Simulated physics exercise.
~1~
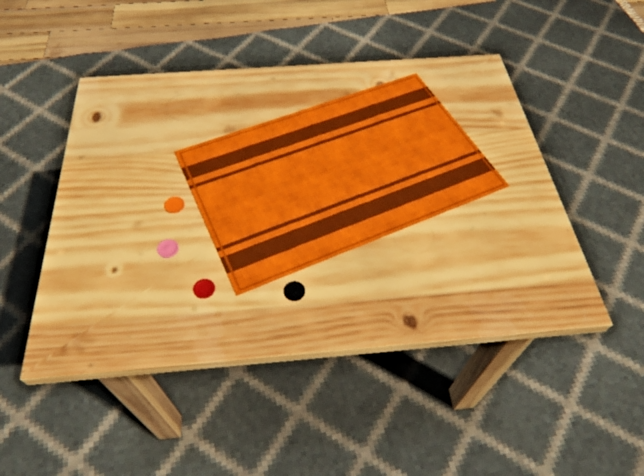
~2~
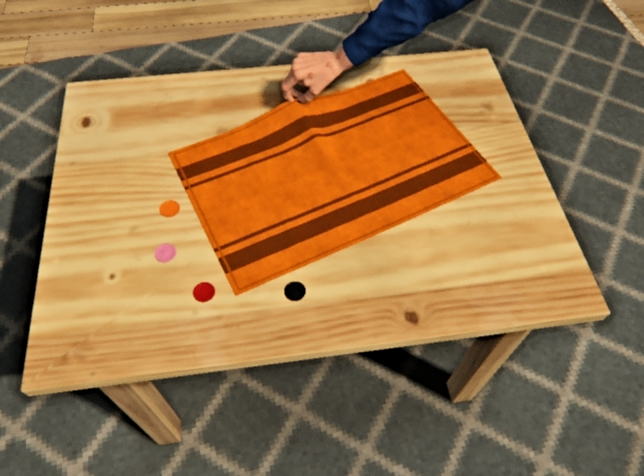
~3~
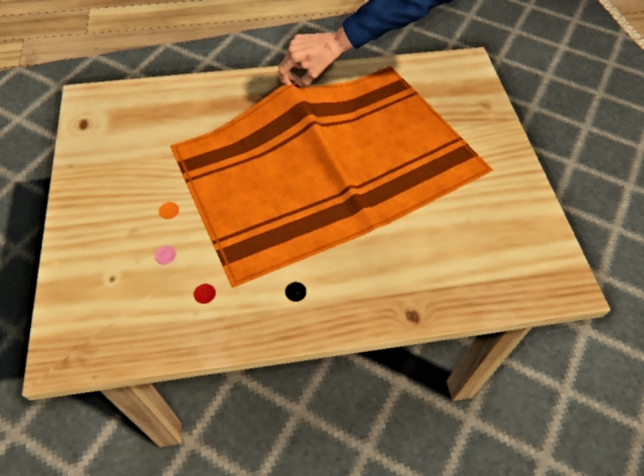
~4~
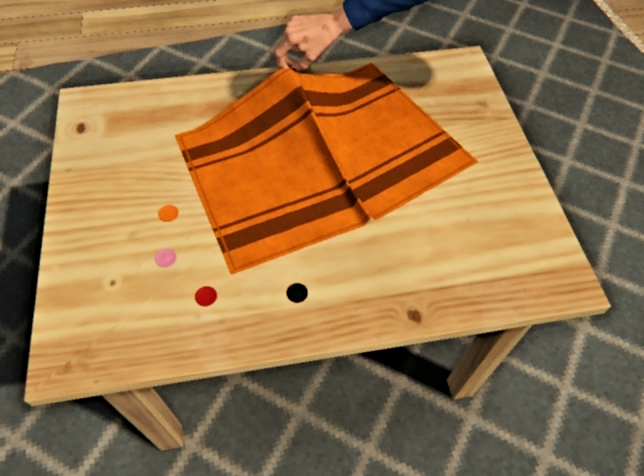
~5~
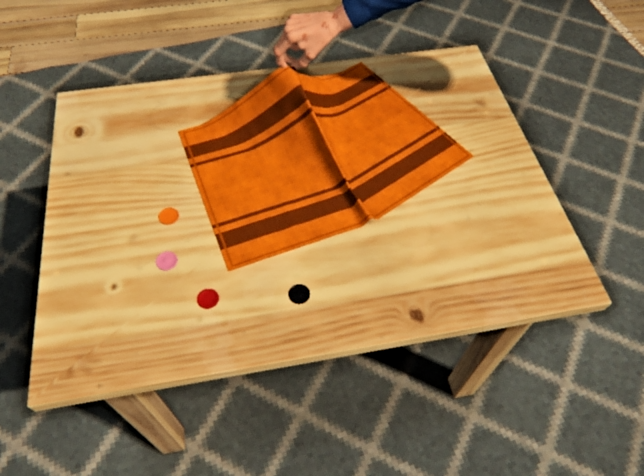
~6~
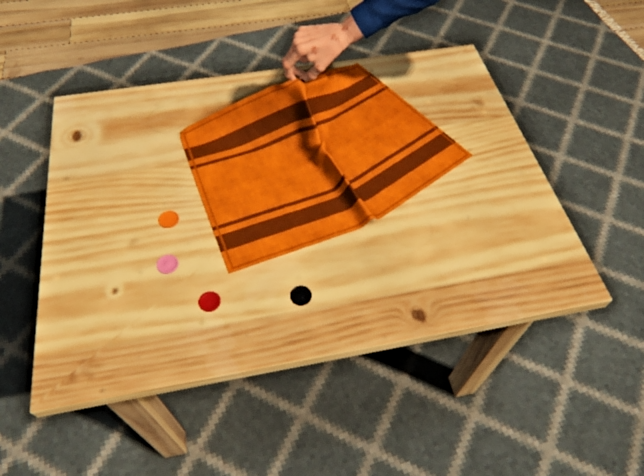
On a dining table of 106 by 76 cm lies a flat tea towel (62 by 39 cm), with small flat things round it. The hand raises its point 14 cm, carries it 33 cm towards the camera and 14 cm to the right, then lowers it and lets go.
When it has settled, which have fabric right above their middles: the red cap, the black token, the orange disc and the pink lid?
Result: Red cap remains in the open, black token stays uncovered, orange disc stays uncovered, pink lid still shows.
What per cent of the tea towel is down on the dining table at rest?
Some 55 per cent.
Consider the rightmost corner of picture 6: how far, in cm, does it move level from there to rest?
Measured flat, the shift is around 0 centimetres.
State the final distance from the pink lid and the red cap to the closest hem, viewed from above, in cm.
About 14 cm, 8 cm.
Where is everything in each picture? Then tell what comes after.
In the first picture, red cap (204, 288); black token (294, 291); orange disc (174, 204); pink lid (168, 248); tea towel corners (237, 296) (175, 153) (416, 74) (509, 187); highest point 0 cm, lowest 0 cm.
In the second picture, tea towel corners (236, 296) (168, 154); grip (294, 100); highest point 4 cm, lowest 0 cm.
In the third picture, tea towel corners (232, 288) (170, 147); grip (291, 84); highest point 9 cm, lowest 0 cm.
In the fourth picture, tea towel corners (232, 275) (175, 136); grip (288, 68); highest point 13 cm, lowest 0 cm.
In the fifth picture, tea towel corners (229, 272) (178, 132); grip (287, 66); highest point 14 cm, lowest 0 cm.
In the sixth picture, tea towel corners (229, 274) (180, 133) (357, 64) (472, 156); grip (296, 79); highest point 14 cm, lowest 0 cm.
Next, 55 % of it is down, spanning 58 by 43 cm, above no small thing.
Then, 45 % of it is down, spanning 55 by 35 cm, above no small thing.
After that, 50 % of it is down, spanning 54 by 34 cm, above no small thing.
Later, 55 % of it is down, spanning 55 by 34 cm, above no small thing.
At the end, 55 % of it is down, spanning 55 by 34 cm, above no small thing.
